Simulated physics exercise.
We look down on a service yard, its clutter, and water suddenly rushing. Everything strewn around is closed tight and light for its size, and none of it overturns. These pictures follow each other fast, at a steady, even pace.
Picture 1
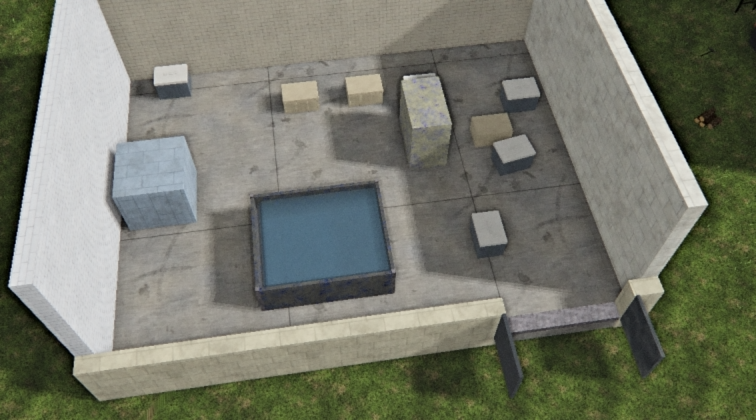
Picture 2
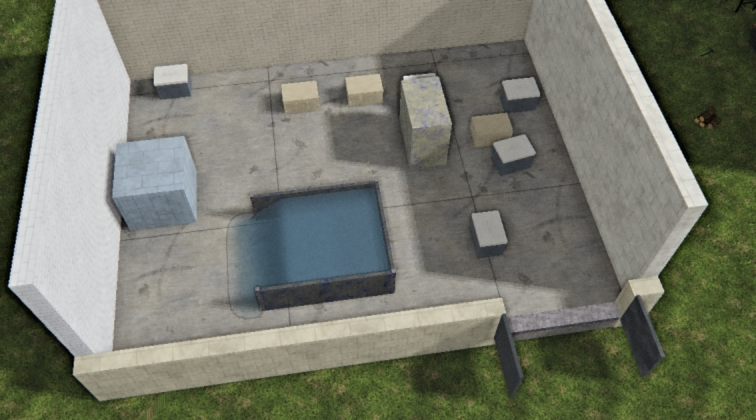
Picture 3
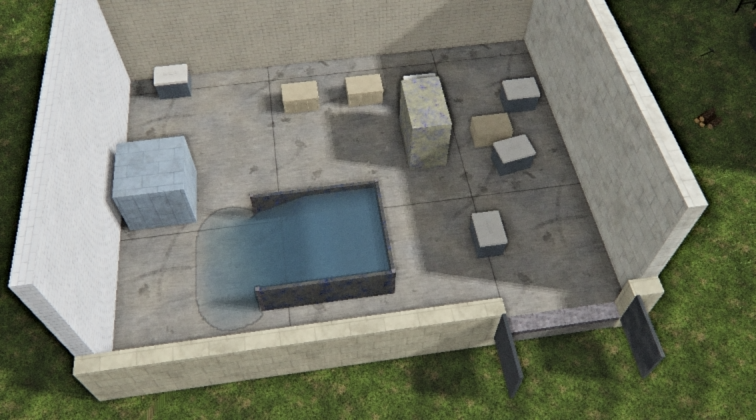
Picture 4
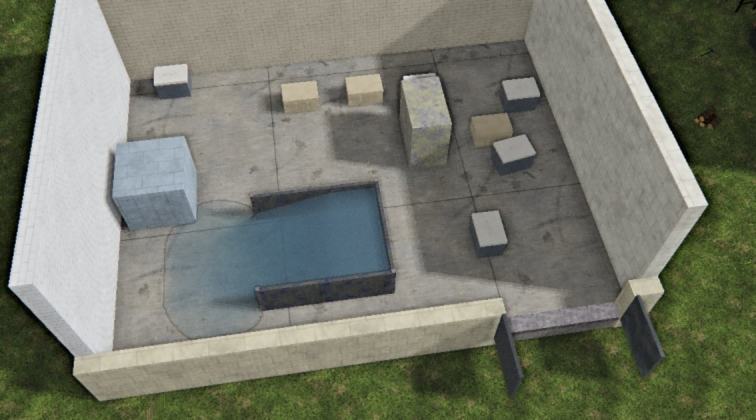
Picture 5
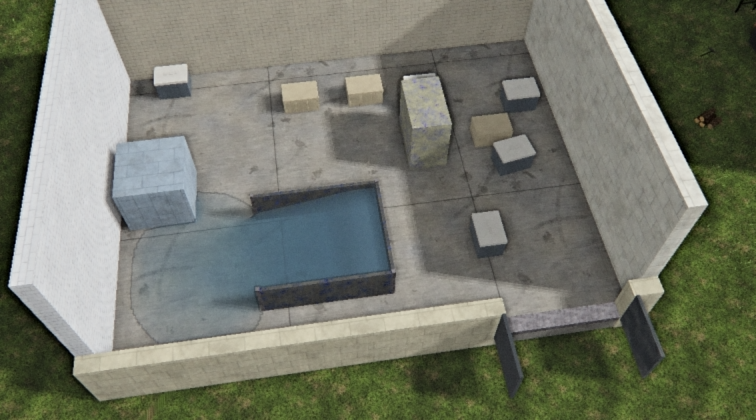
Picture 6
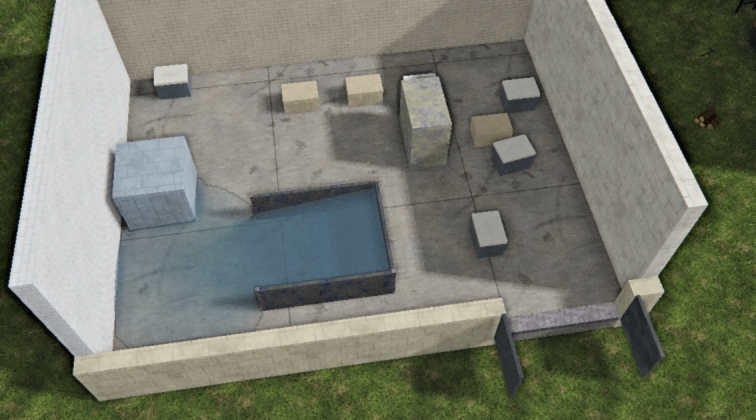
In the video, a raised pool of water in a walled yard loses its left side, and the water pours out leftward, spreading across the paving to the big pale block and left wall while the scattered blocks stay still.
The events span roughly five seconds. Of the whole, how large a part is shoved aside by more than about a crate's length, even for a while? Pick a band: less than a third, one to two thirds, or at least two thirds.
The fraction is less than a third of them.
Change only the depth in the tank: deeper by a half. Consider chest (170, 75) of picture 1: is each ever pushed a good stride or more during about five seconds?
As for that object: Went the full length.
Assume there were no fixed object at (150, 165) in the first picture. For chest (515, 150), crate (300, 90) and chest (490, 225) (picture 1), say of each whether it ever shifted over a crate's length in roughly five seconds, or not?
Okay, so the first stayed in place, the second stayed in place, and the third stayed in place.
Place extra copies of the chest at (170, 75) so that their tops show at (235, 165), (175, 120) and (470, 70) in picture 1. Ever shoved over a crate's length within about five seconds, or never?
The first travels far, the second sits tight and the third sits tight.
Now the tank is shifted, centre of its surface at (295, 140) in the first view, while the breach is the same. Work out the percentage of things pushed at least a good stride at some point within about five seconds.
About 10 %.
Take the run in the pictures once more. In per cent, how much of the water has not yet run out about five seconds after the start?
My figure is 100 per cent.
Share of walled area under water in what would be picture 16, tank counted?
Estimate: 30 %.
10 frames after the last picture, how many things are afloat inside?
In total, 0.
A moment on, 0 of 8 are well off their spots; 0 afloat.
Next, 0 of 8 are well off their spots; 0 afloat.
Later, 0 of 8 are well off their spots; 0 afloat.
In the end, 0 of 8 are well off their spots, and 0 have been at some point; 0 afloat.
